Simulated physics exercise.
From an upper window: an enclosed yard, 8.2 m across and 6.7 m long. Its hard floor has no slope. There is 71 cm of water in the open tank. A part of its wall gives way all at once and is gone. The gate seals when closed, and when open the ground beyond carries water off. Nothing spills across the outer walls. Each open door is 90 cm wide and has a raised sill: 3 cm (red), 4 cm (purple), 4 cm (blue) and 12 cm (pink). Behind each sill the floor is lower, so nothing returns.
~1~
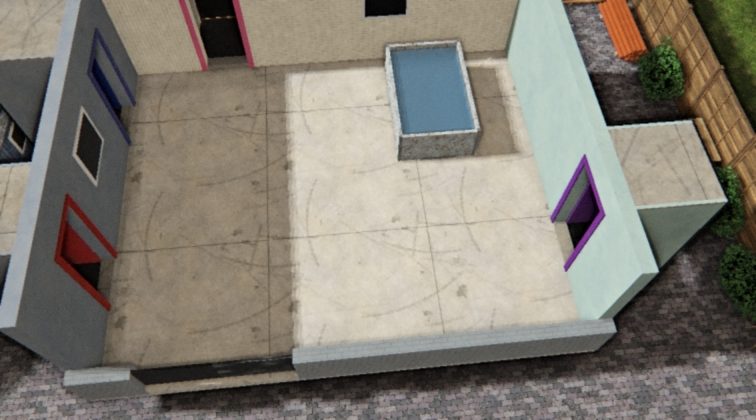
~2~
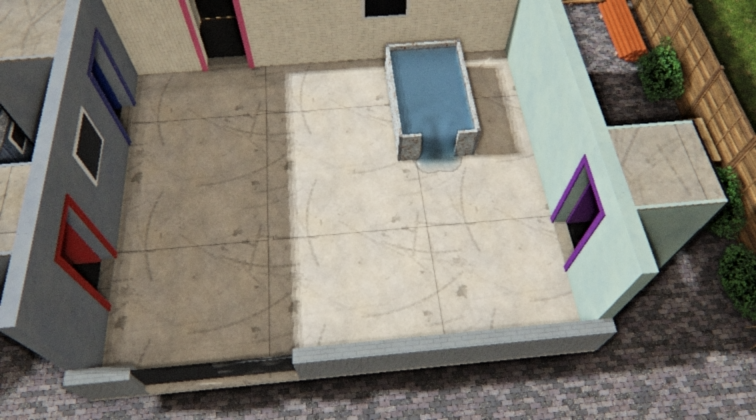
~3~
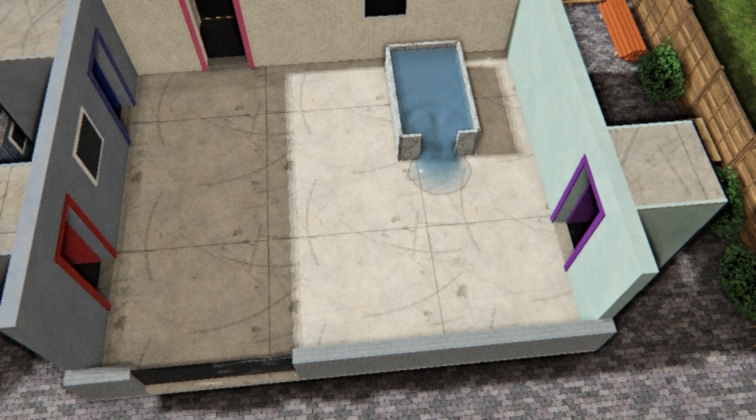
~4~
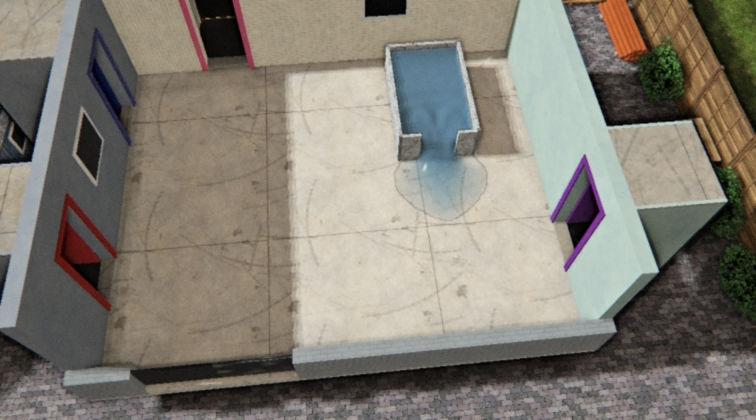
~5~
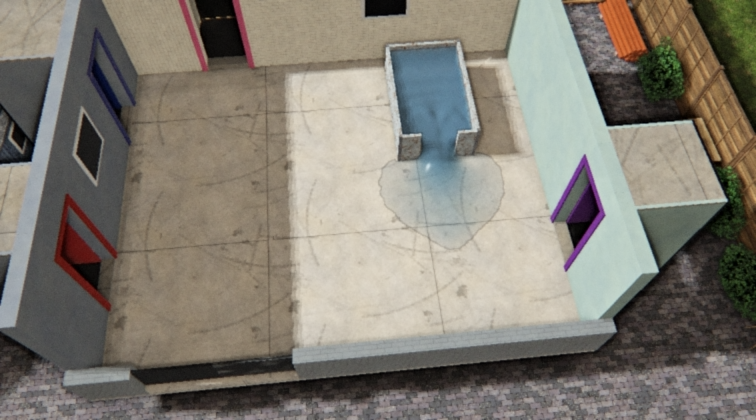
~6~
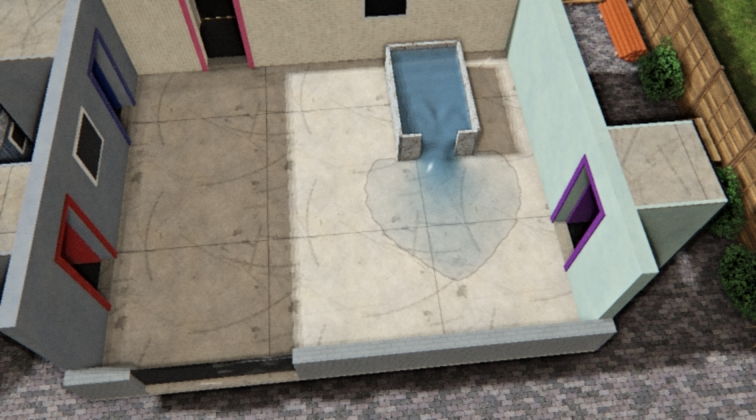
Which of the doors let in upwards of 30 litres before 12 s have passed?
The water let in: At the red door it passes the limit; at the purple door it passes the limit; at the blue door it does not reach the limit; at the pink door it stays under the limit.
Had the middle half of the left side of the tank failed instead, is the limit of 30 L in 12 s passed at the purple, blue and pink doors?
Then: Purple below, blue above, pink under.
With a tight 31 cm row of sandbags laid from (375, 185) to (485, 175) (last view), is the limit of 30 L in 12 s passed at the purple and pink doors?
Then: Purple below, pink below.
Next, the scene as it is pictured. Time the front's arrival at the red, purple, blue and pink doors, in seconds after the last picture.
Arrival: Red 4.0 s, purple 0.5 s, blue 7.0 s, pink 10.0 s.
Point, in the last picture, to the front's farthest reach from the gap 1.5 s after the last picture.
At about (298, 361).
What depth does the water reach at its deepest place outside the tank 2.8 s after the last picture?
Up to some 24 cm.
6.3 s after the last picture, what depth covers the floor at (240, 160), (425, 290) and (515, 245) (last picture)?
In that order: 0, 9 and 9 cm.
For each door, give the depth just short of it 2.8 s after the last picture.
In cm: Red 0, purple 10, blue 0, pink 0.
Then, 0.7 s after the last picture water covers 25 % of the floor and is deepest (38 cm) near (434, 162); red door not reached, purple door 7 cm at the sill, 0 L in, blue door not reached, pink door not reached.
Then, 1.5 s after the last picture water covers 30 % of the floor and is deepest (31 cm) near (559, 335); red door not reached, purple door 10 cm at the sill, 15 L in, blue door not reached, pink door not reached.
Then, 2.8 s after the last picture water covers 35 % of the floor and is deepest (24 cm) near (434, 162); red door not reached, purple door 10 cm at the sill, 38 L in, blue door not reached, pink door not reached.
Then, 6.3 s after the last picture water covers 60 % of the floor and is deepest (14 cm) near (434, 162); red door 7 cm at the sill, 17 L in, purple door 10 cm at the sill, 146 L in, blue door not reached, pink door not reached.
Then, 11.3 s after the last picture water covers 80 % of the floor and is deepest (8 cm) near (136, 94); red door 6 cm at the sill, 81 L in, purple door 6 cm at the sill, 201 L in, blue door 3 cm at the sill, 0 L in, pink door 6 cm at the sill, 0 L in.
